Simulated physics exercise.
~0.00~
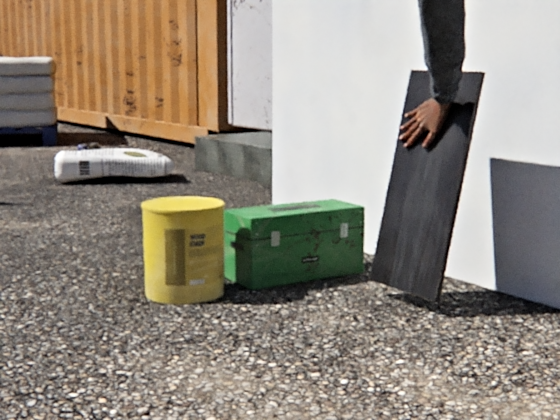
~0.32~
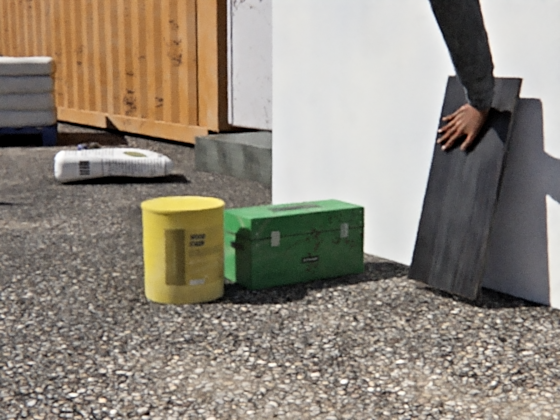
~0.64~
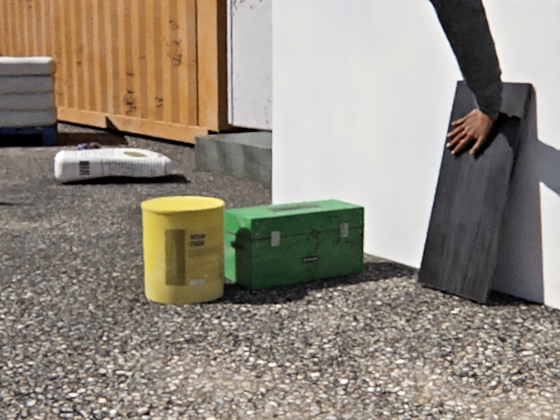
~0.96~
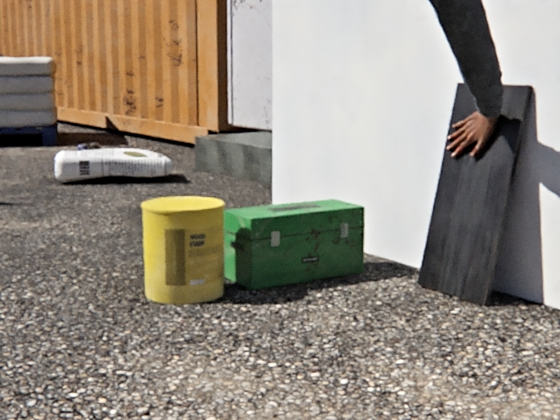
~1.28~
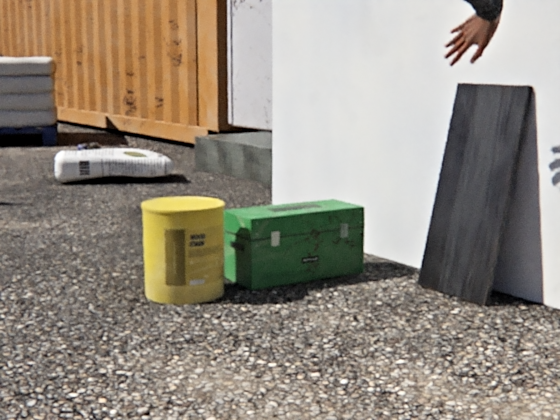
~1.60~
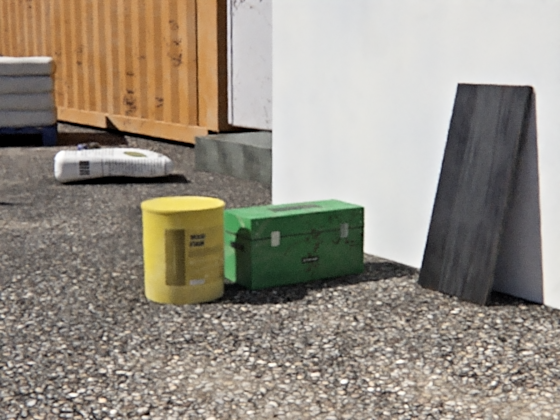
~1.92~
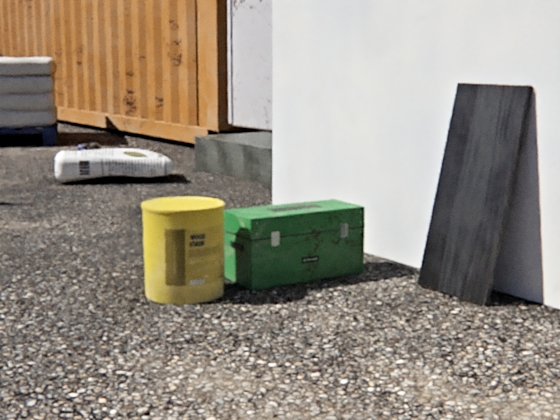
Hand leaning a black board against a white wall beside a green toolbox and yellow pail, then letting go, the board staying upright.
